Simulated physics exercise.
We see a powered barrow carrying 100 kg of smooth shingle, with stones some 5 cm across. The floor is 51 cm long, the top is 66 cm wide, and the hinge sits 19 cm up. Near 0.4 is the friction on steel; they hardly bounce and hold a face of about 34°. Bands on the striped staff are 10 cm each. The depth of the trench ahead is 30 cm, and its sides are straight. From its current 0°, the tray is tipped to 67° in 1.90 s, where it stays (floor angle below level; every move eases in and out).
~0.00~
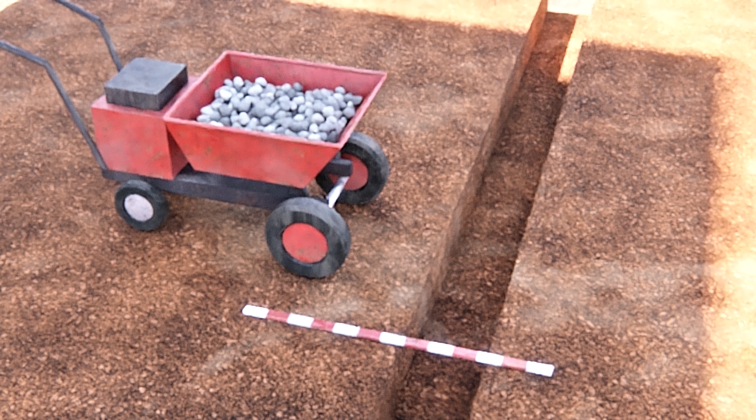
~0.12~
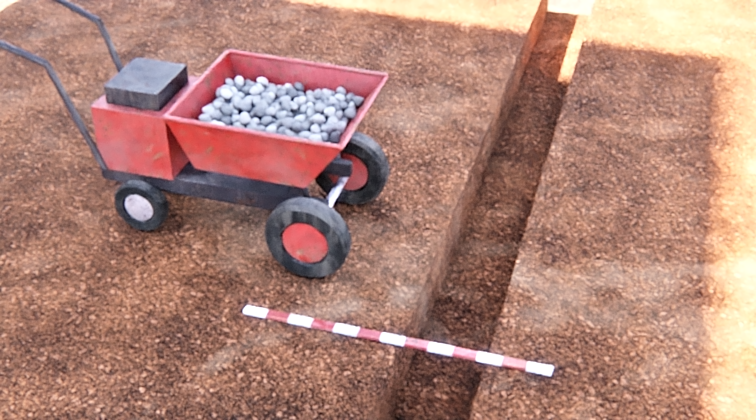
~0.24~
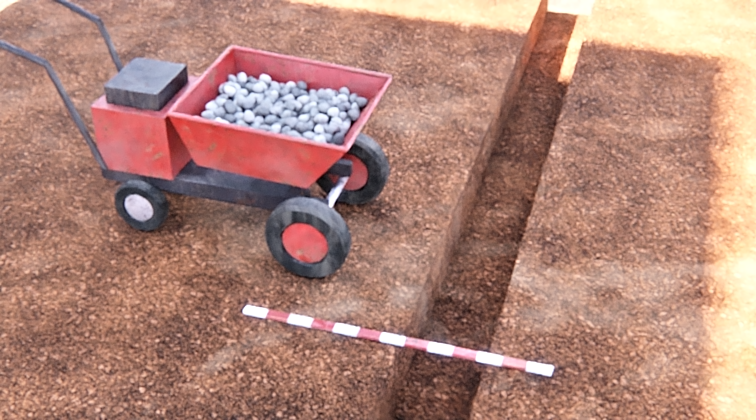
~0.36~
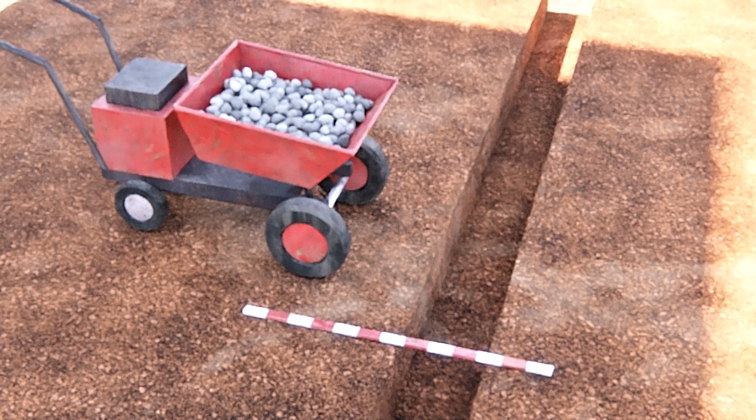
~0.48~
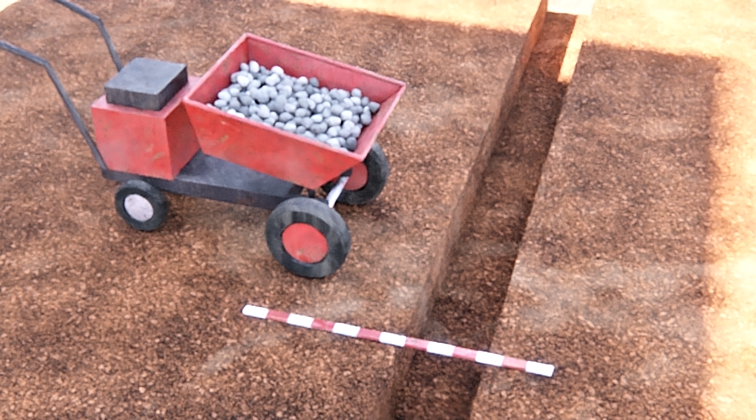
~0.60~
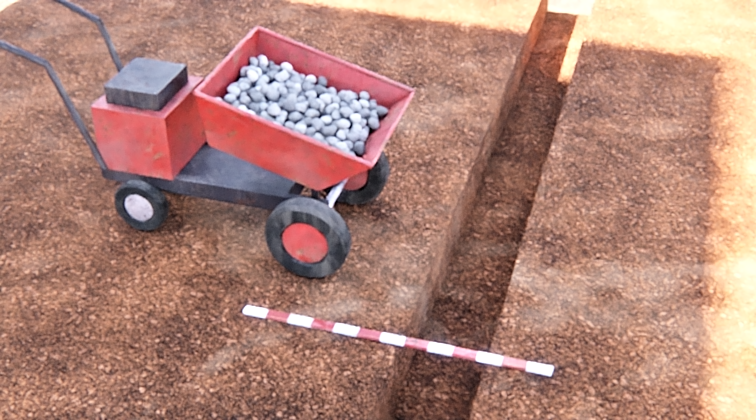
The red tray of a small cart, heaped with smooth grey stones, slowly tilted up at its back end, leaning toward the narrow trench on the right, while the wheels and striped stick stayed still.
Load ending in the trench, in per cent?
99 per cent.
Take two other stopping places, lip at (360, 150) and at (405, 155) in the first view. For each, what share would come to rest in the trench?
Roughly 85 percent for the first, and 40 percent for the second.
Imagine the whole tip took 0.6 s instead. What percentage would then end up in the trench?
Roughly 70 per cent would.
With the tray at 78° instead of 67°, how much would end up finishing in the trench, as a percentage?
I'd guess some 100 in a hundred.
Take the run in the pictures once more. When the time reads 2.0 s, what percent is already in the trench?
By then, around 50 percent.
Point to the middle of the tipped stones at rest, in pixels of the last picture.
Centre estimate: Around (476, 301).
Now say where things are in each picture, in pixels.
In the first frame, the tray is at 0°, its lip at (340, 147); the top of the load is at (275, 100).
In the second frame, lip at (342, 148), floor tilted 1°, highest stones at (277, 99); the stones move at 0.1 m/s on average.
In the third frame, the tray is at 3°, its lip at (346, 150); the top of the load is at (270, 96); the stones move at 0.2 m/s on average.
In the fourth frame, the tray is at 6°, its lip at (353, 154); the top of the load is at (241, 86); the stones move at 0.3 m/s on average.
In the fifth frame, lip at (362, 159), floor tilted 11°, highest stones at (247, 78); the stones move at 0.3 m/s on average.
In the sixth frame, the tray is at 16°, its lip at (372, 166); the top of the load is at (256, 72); the stones move at 0.4 m/s on average.
After 1.4 s the floor is at 56°; 99 % in the tray, 1 % in the trench; the foremost stones are at (449, 195).
After 2.0 s the floor is at 67°; 50 % in the tray, 49 % in the trench, 1 % past the trench; the foremost stones are at (519, 284).
After 2.3 s the floor is at 67°; 26 % in the tray, 73 % in the trench, 1 % past the trench; the foremost stones are at (565, 277).
After 4.3 s the floor is at 67°; 0 % in the tray, 99 % in the trench, 1 % past the trench; the foremost stones are at (585, 270).
